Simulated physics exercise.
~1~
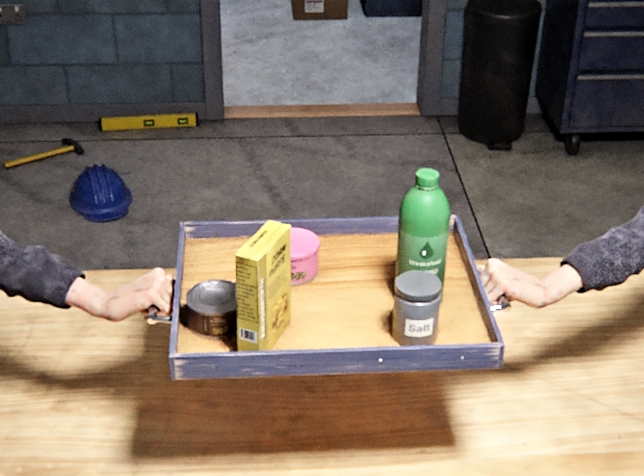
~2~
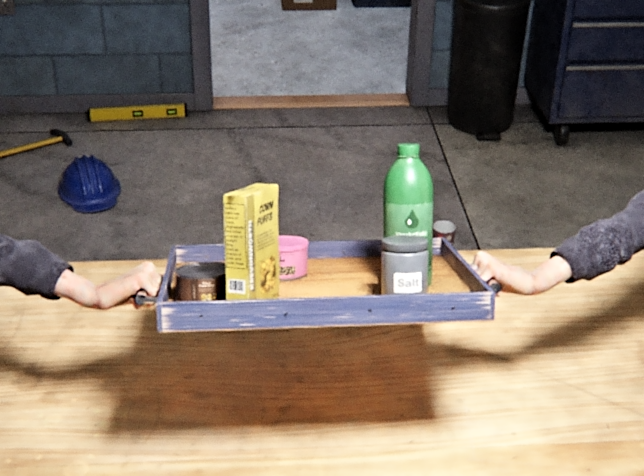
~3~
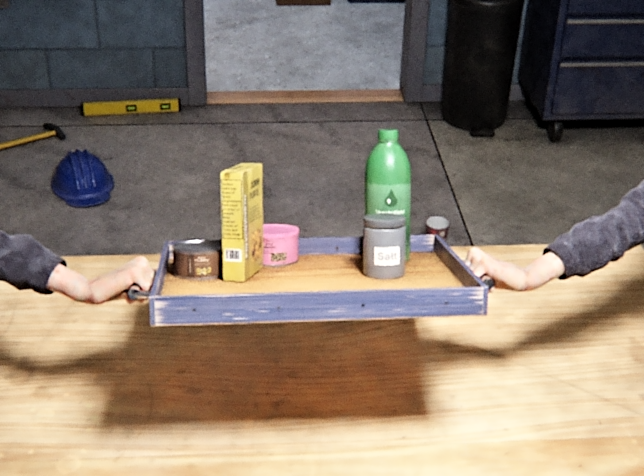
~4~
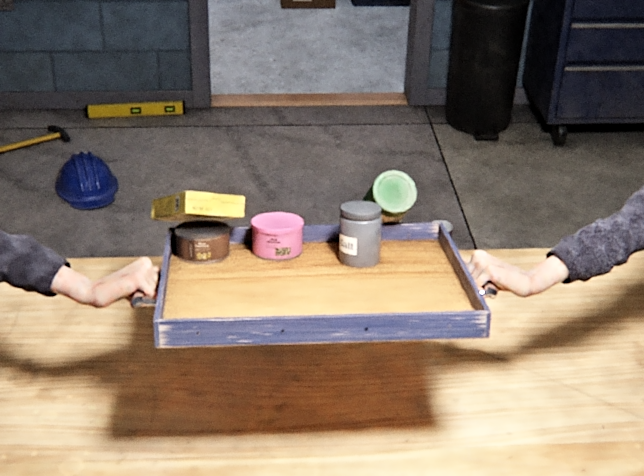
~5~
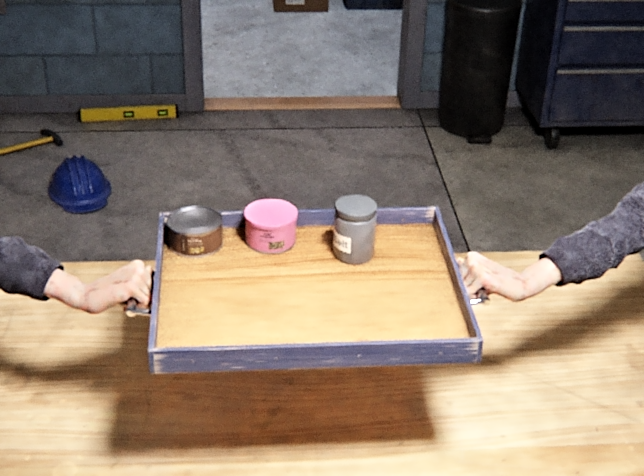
A hand-held tray tips backward, sending the yellow packet and green bottle over its far edge.
